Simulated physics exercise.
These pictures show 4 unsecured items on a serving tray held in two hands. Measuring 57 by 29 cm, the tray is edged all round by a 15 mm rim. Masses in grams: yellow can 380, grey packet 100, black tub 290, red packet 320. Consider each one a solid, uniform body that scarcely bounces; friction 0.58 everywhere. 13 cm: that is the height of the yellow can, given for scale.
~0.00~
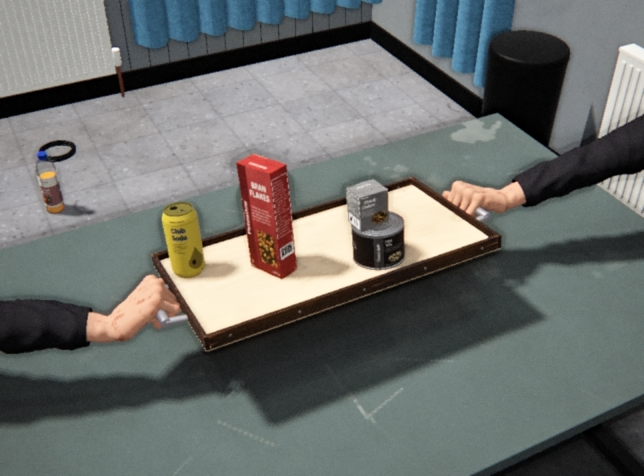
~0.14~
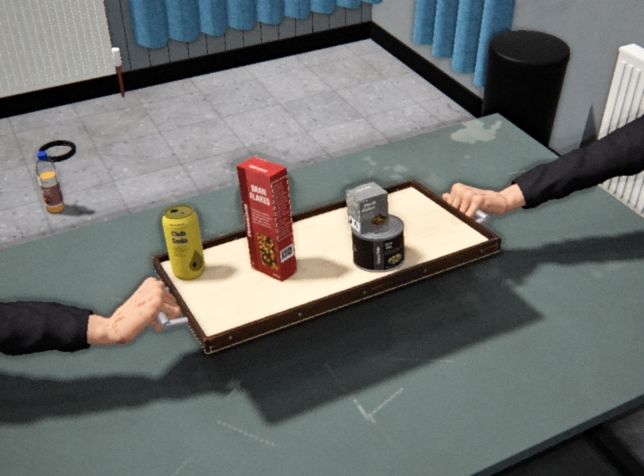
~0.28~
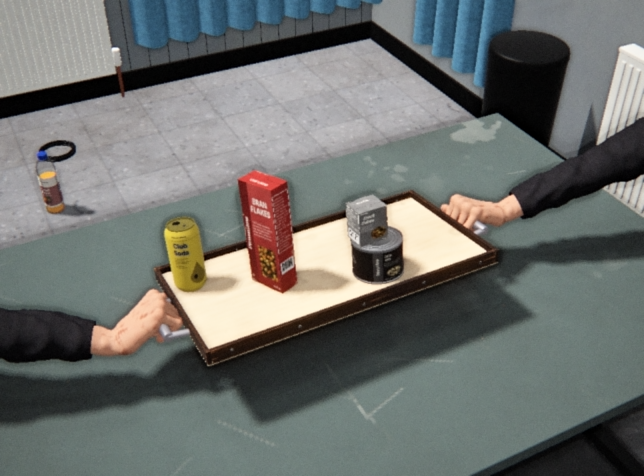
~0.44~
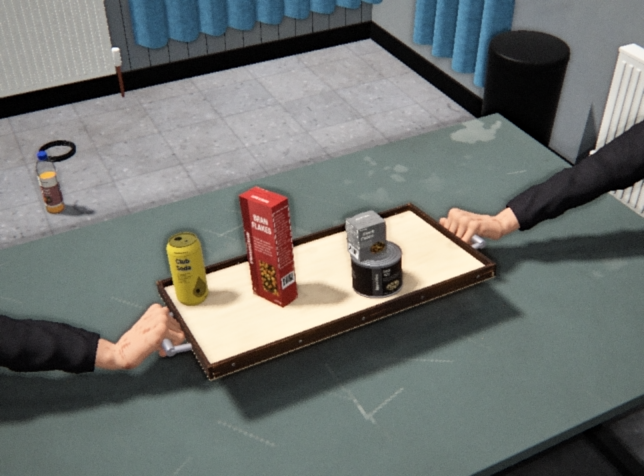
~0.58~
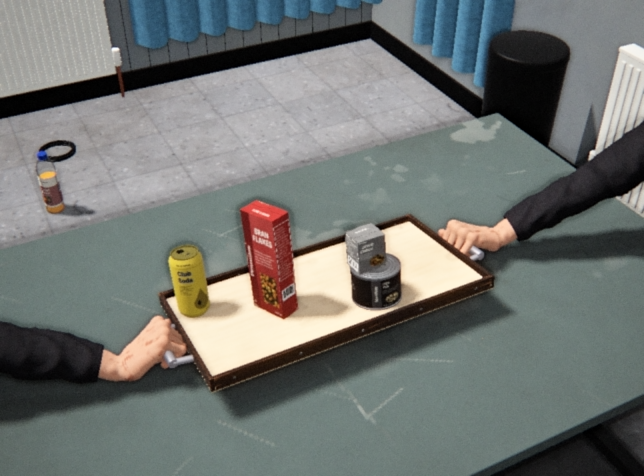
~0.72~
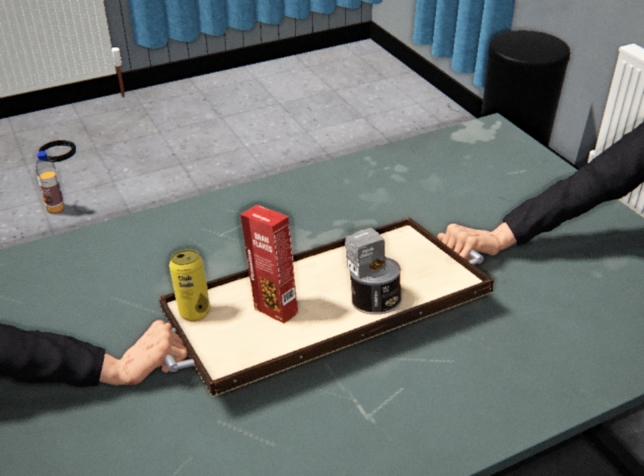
Over a green table, two hands slowly lower a rimmed tray carrying a can and packets.
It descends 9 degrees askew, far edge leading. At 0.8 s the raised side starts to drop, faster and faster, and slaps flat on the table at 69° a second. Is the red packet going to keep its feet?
It ends up standing.
After 0.92 s, far edge on the table, tray at 7°.
After 1.02 s, far edge on the table, tray at 2°.
After 1.12 s, tray flat on the table.
At rest (1.6 s), all 4 in place, give or take 5 cm. In the last view, red packet near (275, 281).
